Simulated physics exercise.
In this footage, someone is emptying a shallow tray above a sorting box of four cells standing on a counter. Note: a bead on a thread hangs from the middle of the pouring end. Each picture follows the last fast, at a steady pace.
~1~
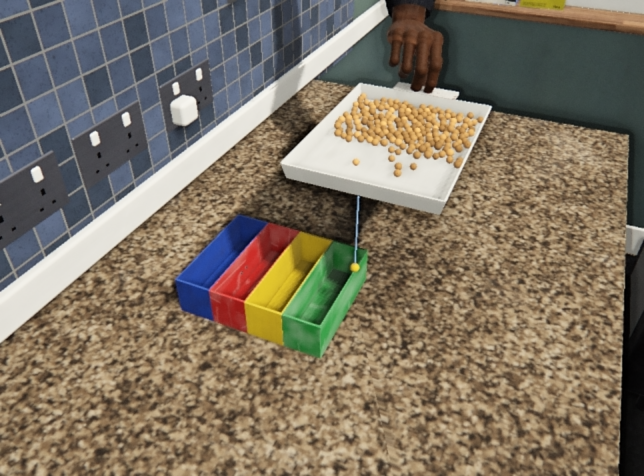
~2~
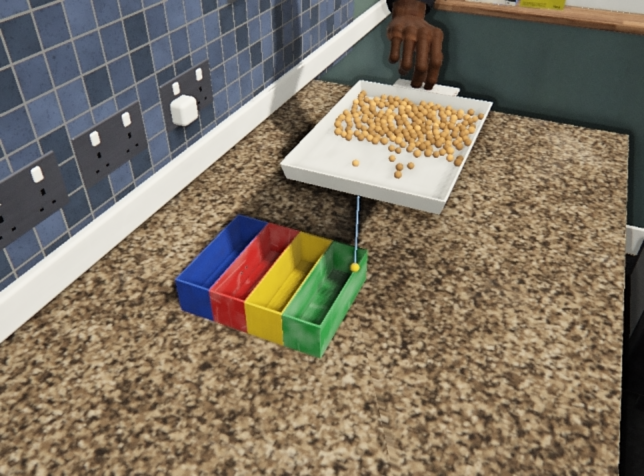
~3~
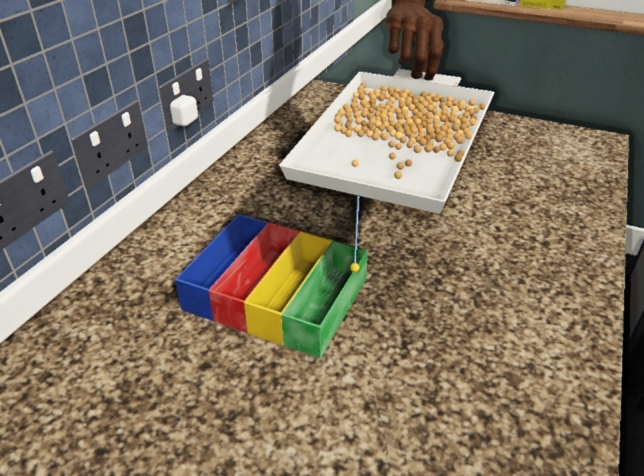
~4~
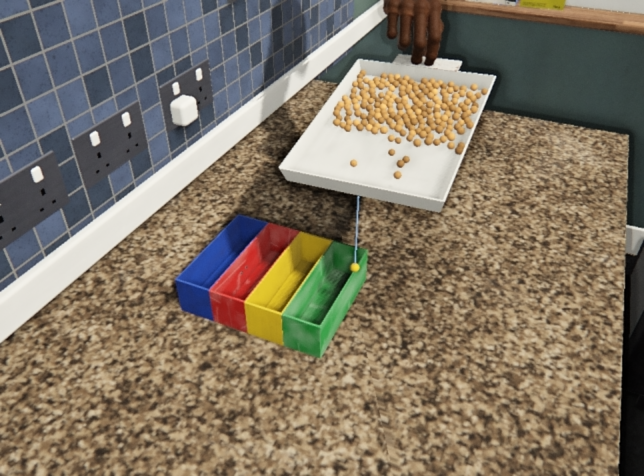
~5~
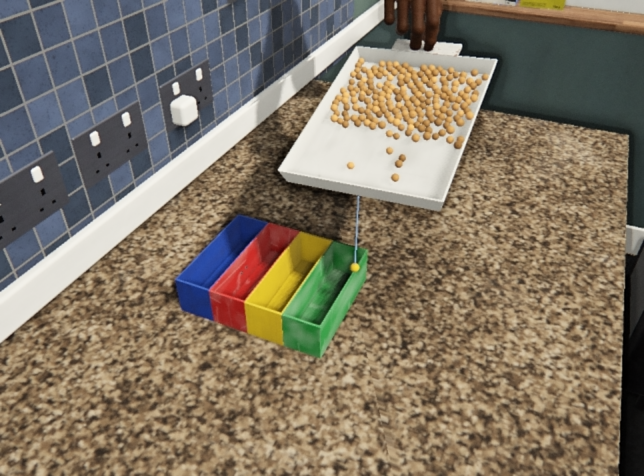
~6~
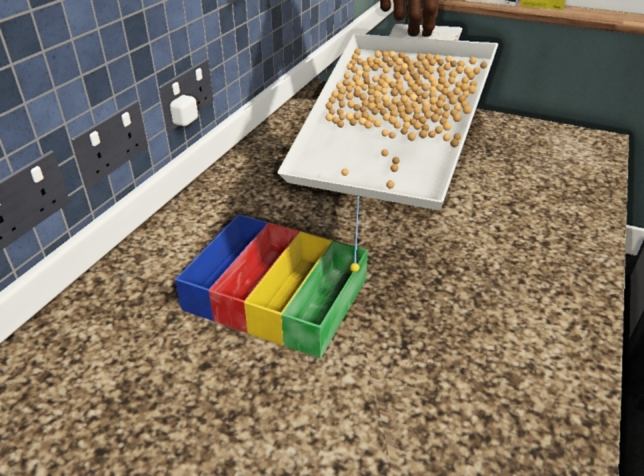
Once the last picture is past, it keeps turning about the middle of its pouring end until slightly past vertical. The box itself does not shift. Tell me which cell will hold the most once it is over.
The yellow cell will hold the most.
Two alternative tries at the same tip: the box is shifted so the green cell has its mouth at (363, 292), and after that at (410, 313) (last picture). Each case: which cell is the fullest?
Try 1: Red. Try 2: The blue one.
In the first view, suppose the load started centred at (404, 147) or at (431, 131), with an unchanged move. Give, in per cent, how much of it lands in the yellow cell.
First case: Close to 40 %; second case: Close to 40 %.
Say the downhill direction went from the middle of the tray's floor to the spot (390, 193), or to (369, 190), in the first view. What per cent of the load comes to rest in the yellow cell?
Around 0 per cent first, around 10 per cent next.
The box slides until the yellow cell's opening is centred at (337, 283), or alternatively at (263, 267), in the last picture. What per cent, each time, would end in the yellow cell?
Close to 20 in a hundred, then close to 30 in a hundred.
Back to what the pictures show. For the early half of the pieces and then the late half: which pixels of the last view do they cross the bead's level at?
Starting near (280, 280), moving on to near (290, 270).
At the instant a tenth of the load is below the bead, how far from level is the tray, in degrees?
Close to 65° of tilt at that moment.
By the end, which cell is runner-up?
Green.
Soon, tray tipped steeply; about two thirds on the tray; a stray few in the yellow cell; a stray few in the green cell; a stray few in the red cell; about a third falling or outside the box.
A while on, tray tipped right over; a small part on the tray; about a quarter in the yellow cell; a small part in the green cell; a small part in the red cell; a stray few in the blue cell; about a third falling or outside the box.
Towards the end, tray tipped past a quarter turn; about a third in the yellow cell; about a quarter in the green cell; a small part in the red cell; a stray few in the blue cell; about a quarter falling or outside the box.
Finally, tray tipped past a quarter turn; about a third in the yellow cell; about a quarter in the green cell; a small part in the red cell; a stray few in the blue cell; about a quarter outside the box.
